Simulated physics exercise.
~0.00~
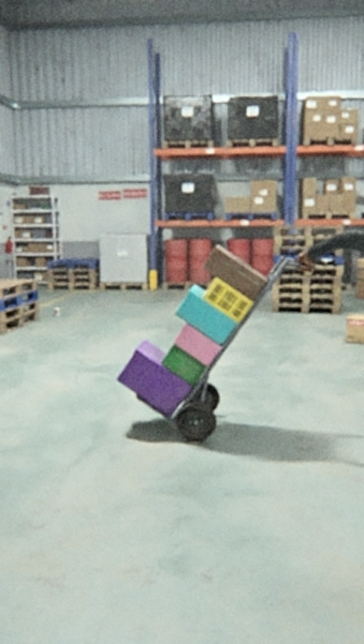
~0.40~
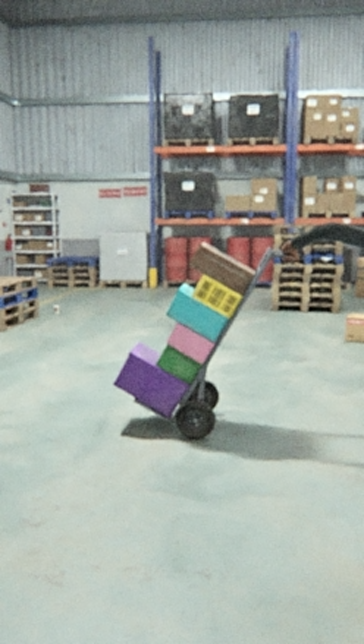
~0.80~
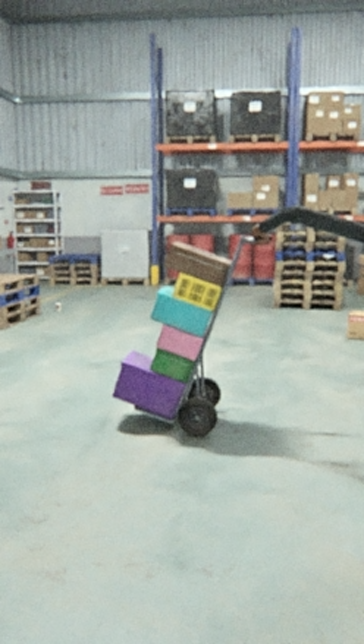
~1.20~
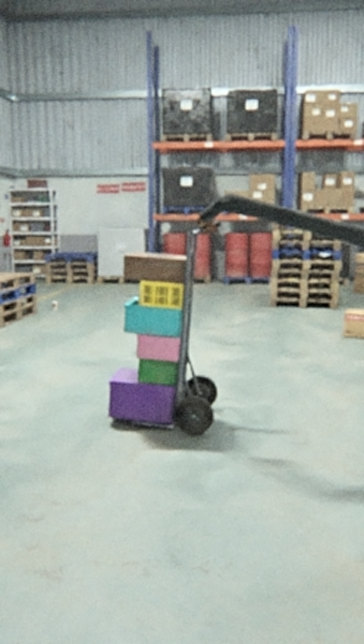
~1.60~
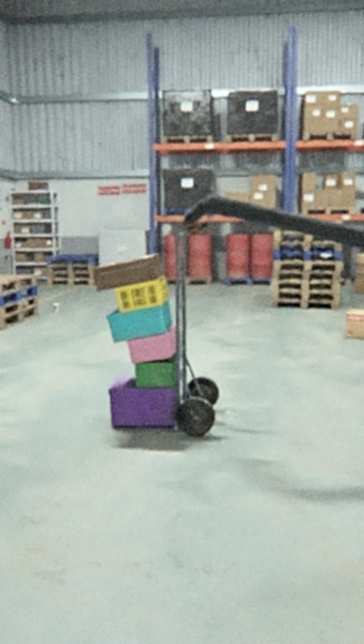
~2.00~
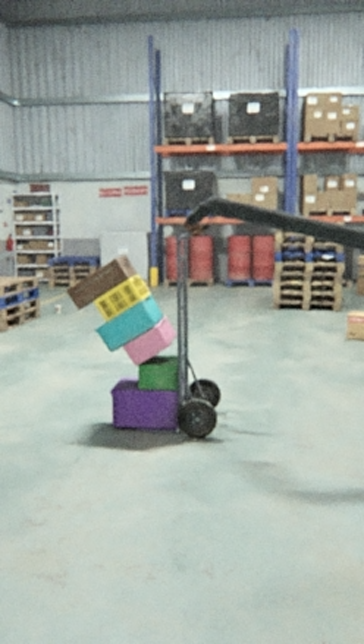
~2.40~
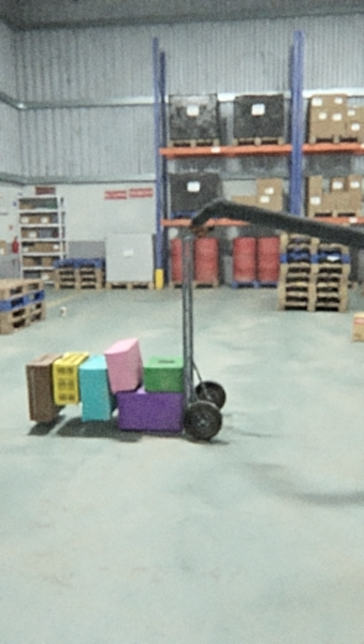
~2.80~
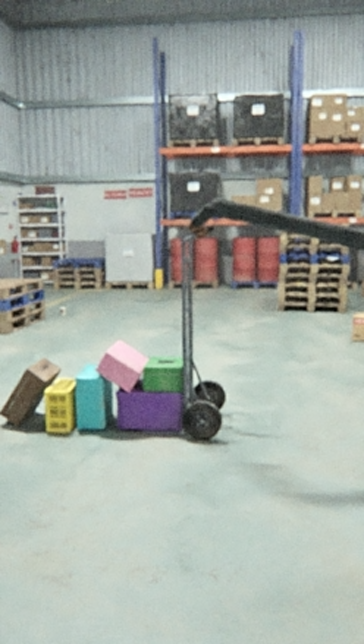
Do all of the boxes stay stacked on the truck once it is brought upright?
No, the brown, yellow, turquoise and pink boxes topple off to the left. Only the green and purple ones remain in place.
